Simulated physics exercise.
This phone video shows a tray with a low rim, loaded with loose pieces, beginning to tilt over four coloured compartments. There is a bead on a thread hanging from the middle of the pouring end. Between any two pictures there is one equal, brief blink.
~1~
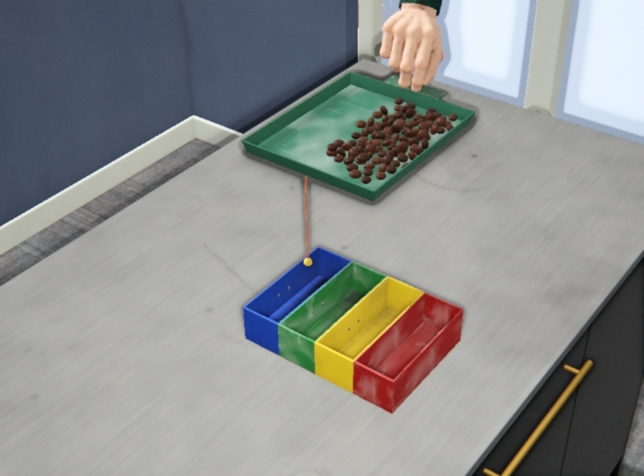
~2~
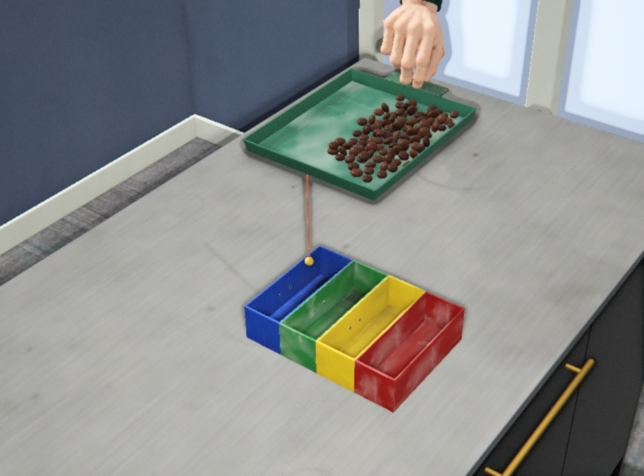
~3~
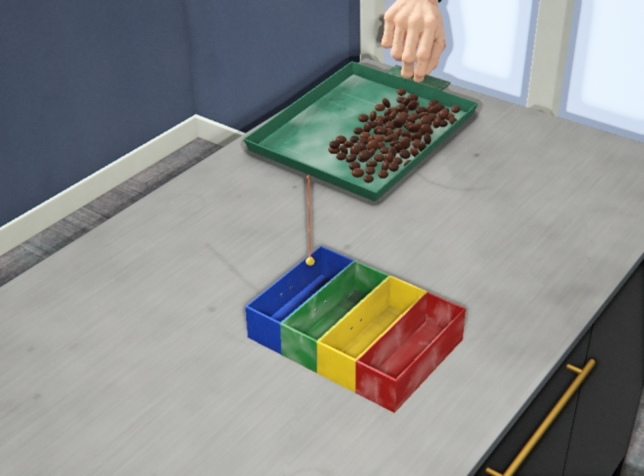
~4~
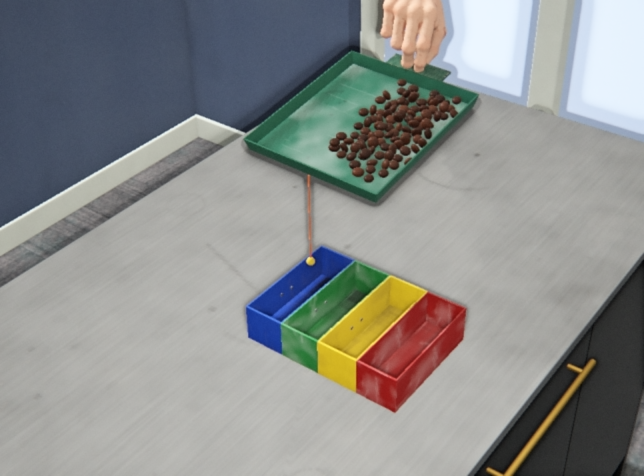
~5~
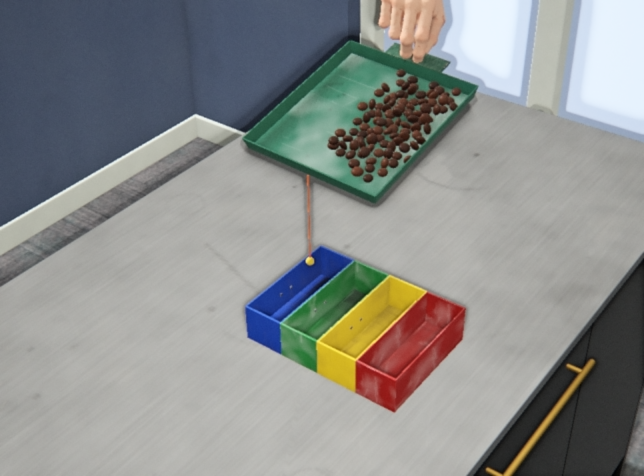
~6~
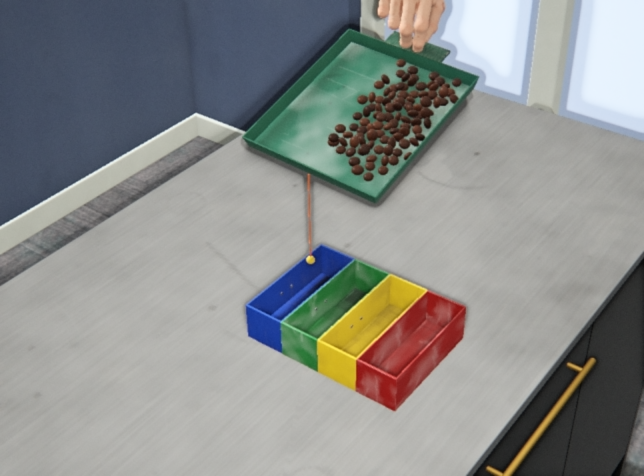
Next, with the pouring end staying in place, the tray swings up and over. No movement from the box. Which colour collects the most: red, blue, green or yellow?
Green.
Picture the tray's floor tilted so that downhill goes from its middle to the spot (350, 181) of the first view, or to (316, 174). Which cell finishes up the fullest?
First try: That yellow cell; second try: Green.
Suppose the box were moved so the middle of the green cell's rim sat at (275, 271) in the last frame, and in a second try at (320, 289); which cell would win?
So the first one goes to that red cell and the second to yellow.
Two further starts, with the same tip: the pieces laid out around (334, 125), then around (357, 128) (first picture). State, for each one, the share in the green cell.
You'd get near 40 percent first and near 40 percent after that.
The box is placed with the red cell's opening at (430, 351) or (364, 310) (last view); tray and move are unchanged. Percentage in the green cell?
60, then 0 %.
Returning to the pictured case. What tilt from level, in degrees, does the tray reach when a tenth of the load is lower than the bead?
About 70 degrees.
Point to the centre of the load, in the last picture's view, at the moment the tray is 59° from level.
Centre estimate: (357, 174).
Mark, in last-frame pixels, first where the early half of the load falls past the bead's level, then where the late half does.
First close to (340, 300), next close to (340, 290).
Just after the last frame, tray tipped steeply; almost all on the tray; about a tenth falling or outside the box.
A moment on, tray tipped right over; roughly a quarter on the tray; roughly a third in the green cell; roughly a quarter in the yellow cell; just a few in the blue cell; just a few in the red cell; about a tenth falling or outside the box.
Further on, tray tipped past a quarter turn; roughly half in the green cell; roughly a third in the yellow cell; about a tenth in the blue cell; just a few in the red cell; just a few falling or outside the box.
When it is over, tray tipped past a quarter turn; roughly half in the green cell; roughly a third in the yellow cell; about a tenth in the blue cell; just a few in the red cell; just a few outside the box.
